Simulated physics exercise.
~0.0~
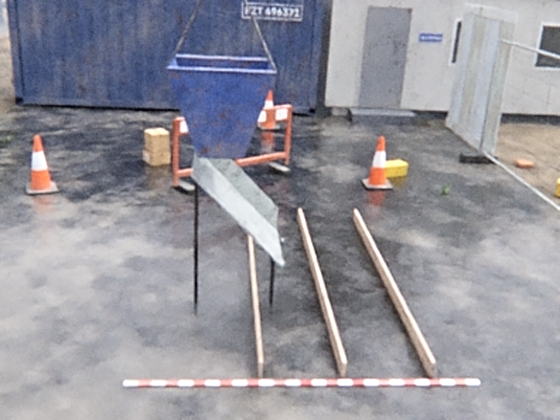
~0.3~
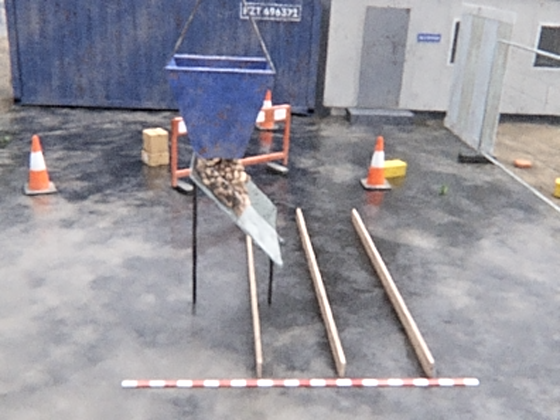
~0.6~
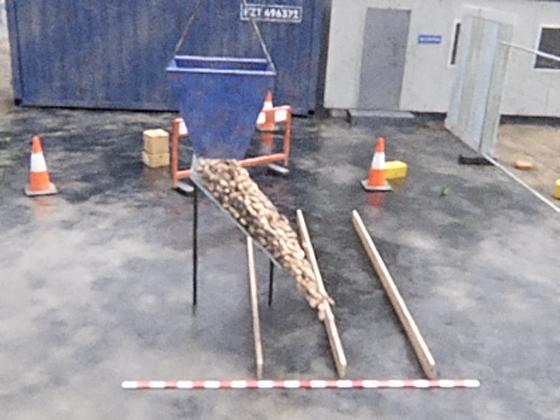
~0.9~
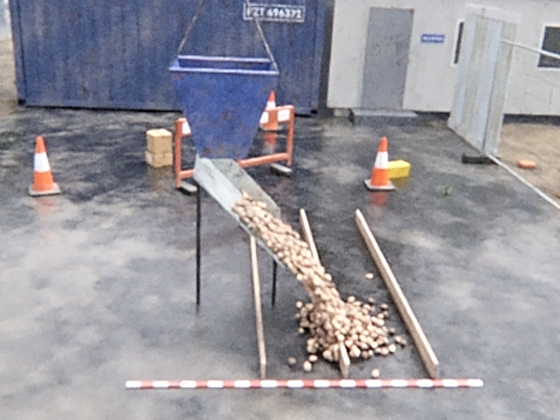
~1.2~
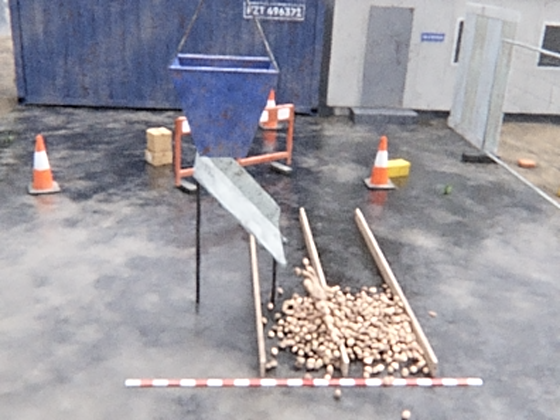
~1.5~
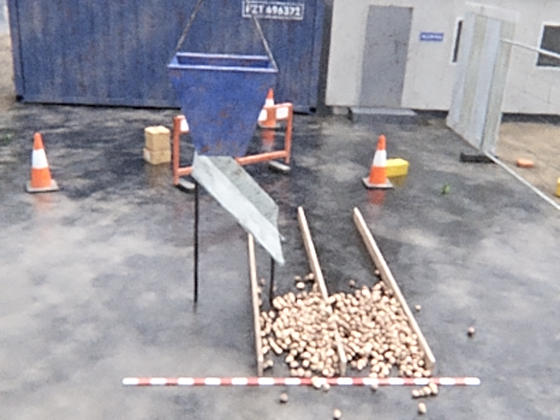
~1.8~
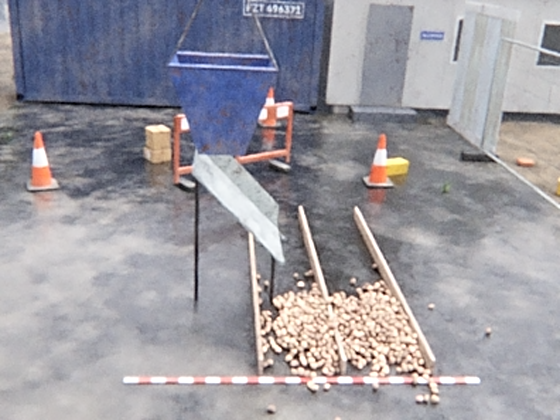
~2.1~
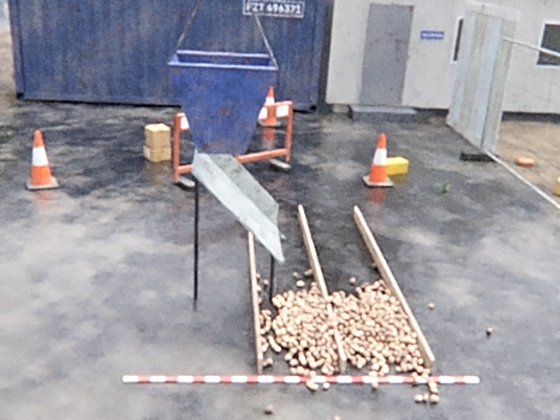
A blue skip drops cobbles down a steel chute, and they spread across both bays.
